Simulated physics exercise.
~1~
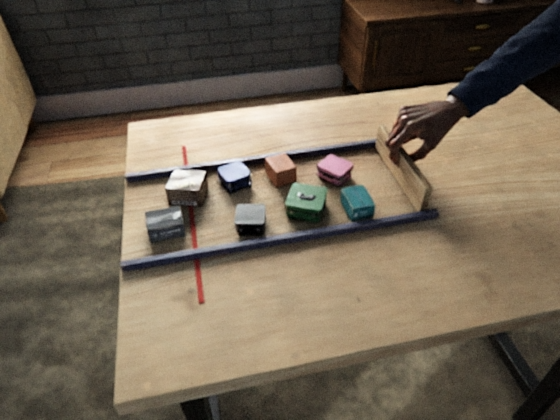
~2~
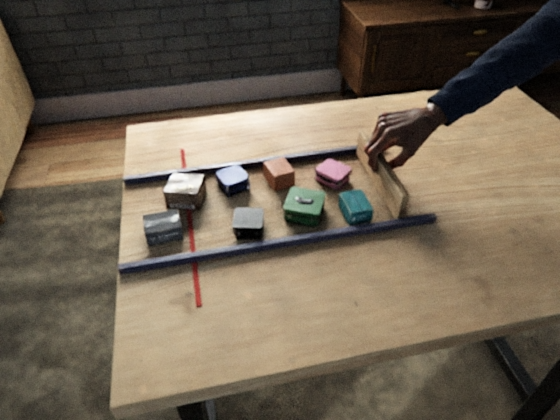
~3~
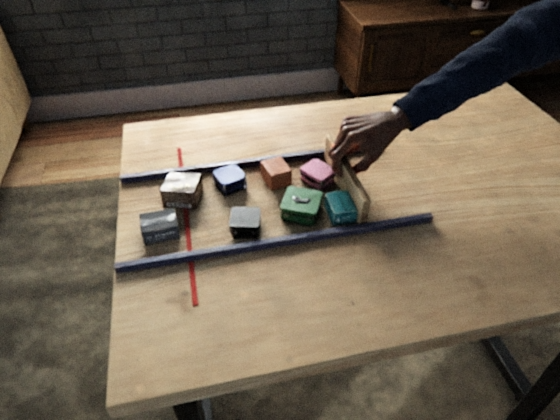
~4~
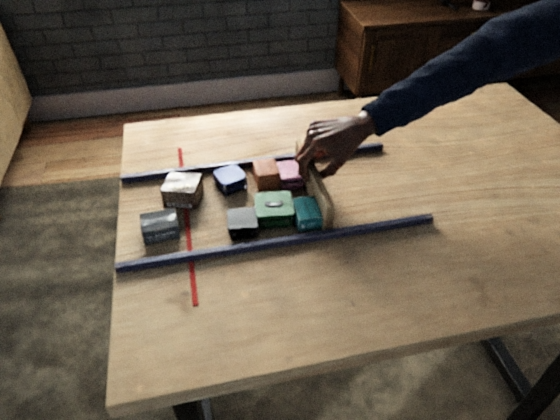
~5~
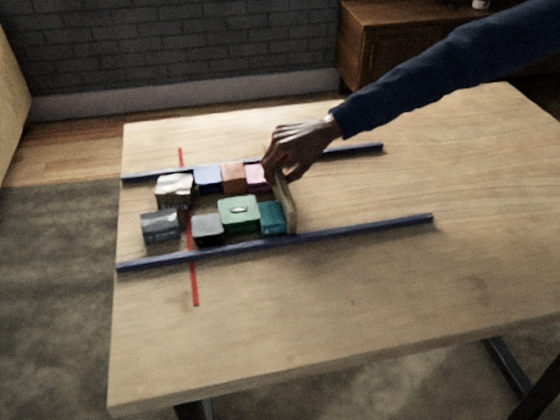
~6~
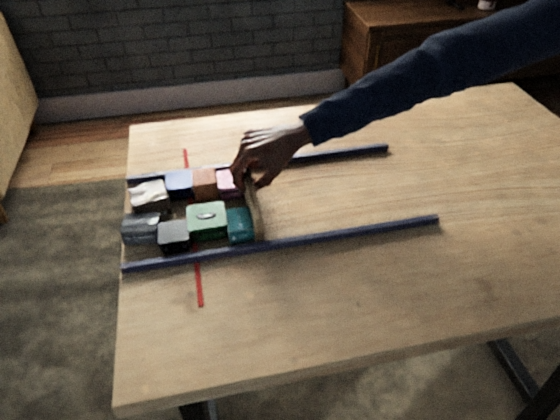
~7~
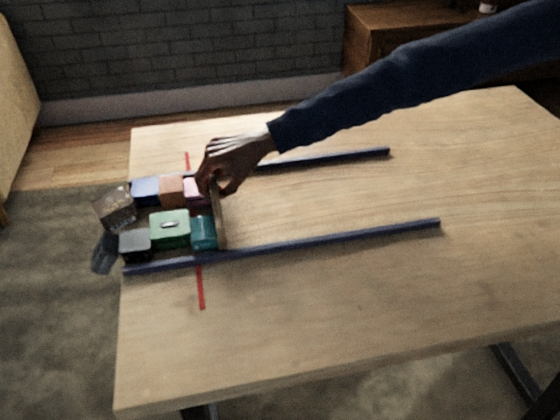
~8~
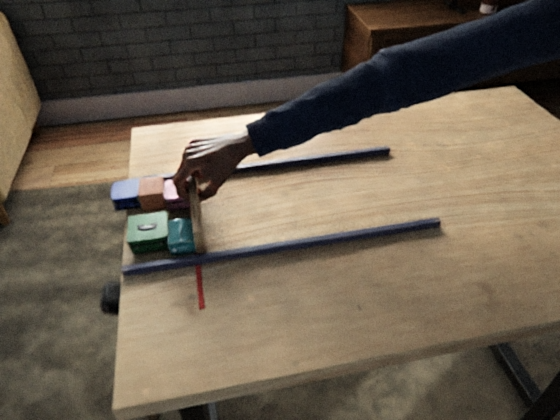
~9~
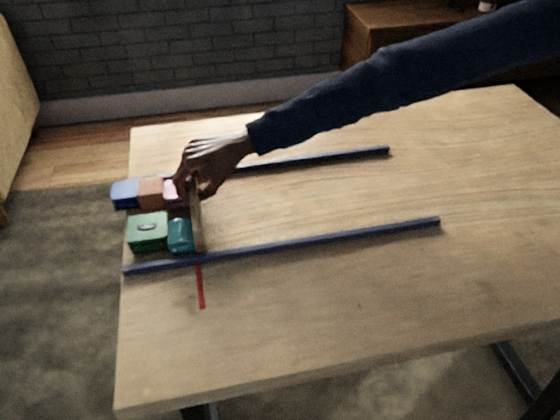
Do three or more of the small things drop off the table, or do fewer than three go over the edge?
Three of them drop off the left edge, the grey box, the brown box and the black case. The other five are still on the table when the board stops.
